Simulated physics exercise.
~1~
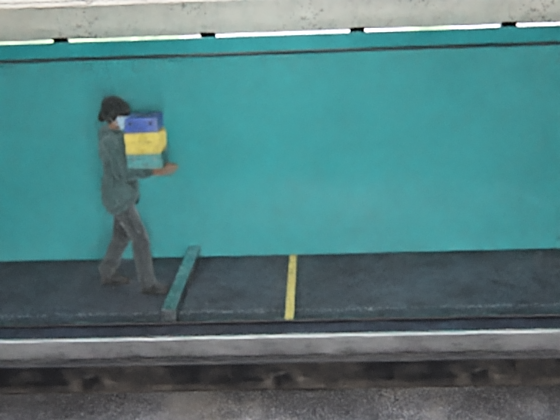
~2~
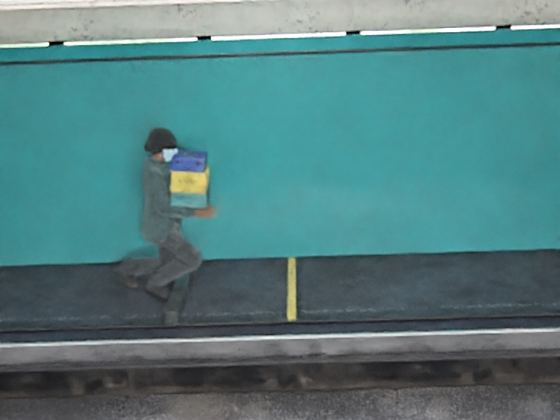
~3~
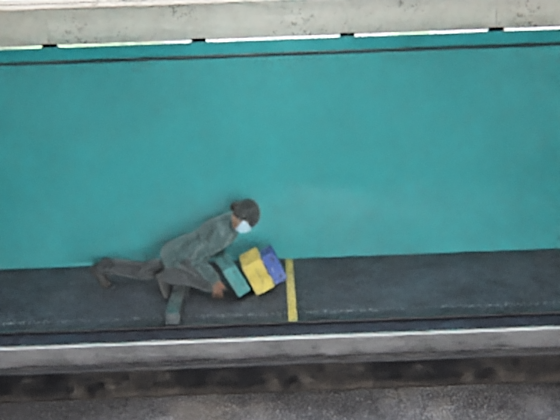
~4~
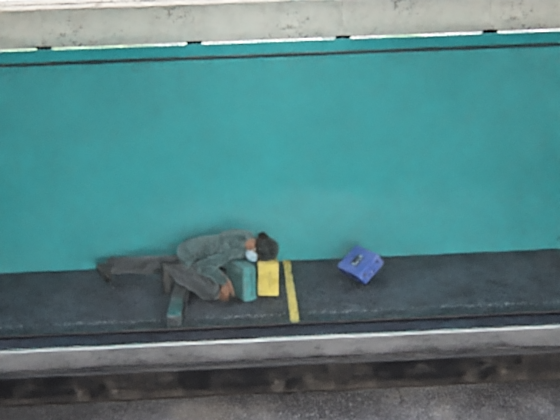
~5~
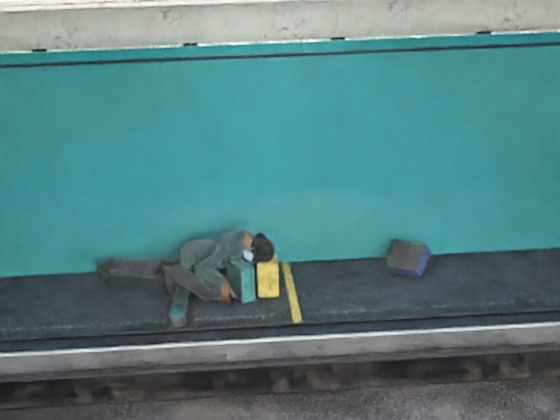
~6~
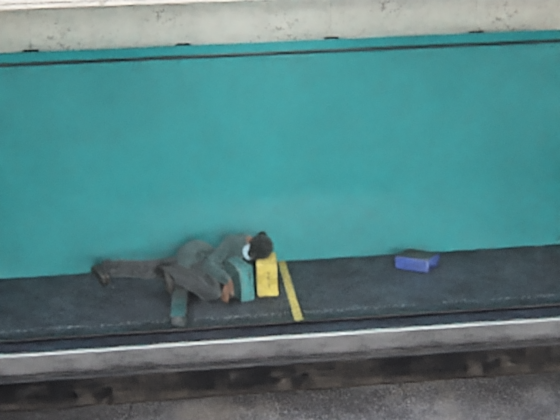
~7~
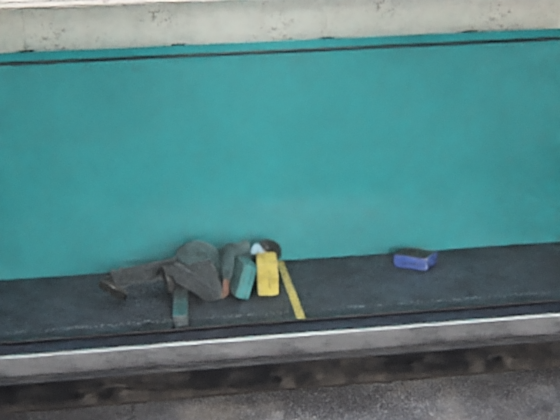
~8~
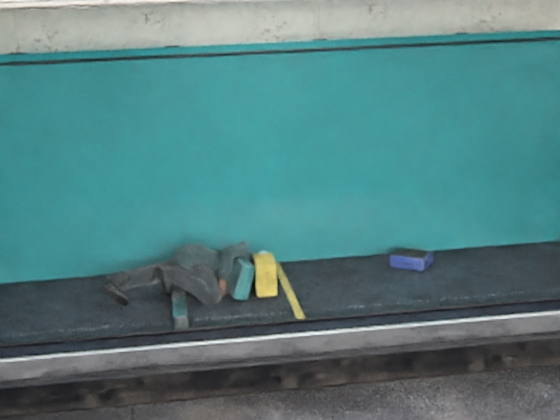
To begin with, a masked porter in grey walks right along a dark walkway by a teal wall, carrying a stack of blue, yellow and teal boxes toward a low rail. At the rail the porter sinks, legs bending, then pitches forward with the stack tipping ahead. The blue box flies off past the yellow line, tumbles and settles upside down. The yellow and teal boxes land short of the line, with the porter slumped against them. Finally the porter sags lower behind the leaning teal box, head still short of the line.
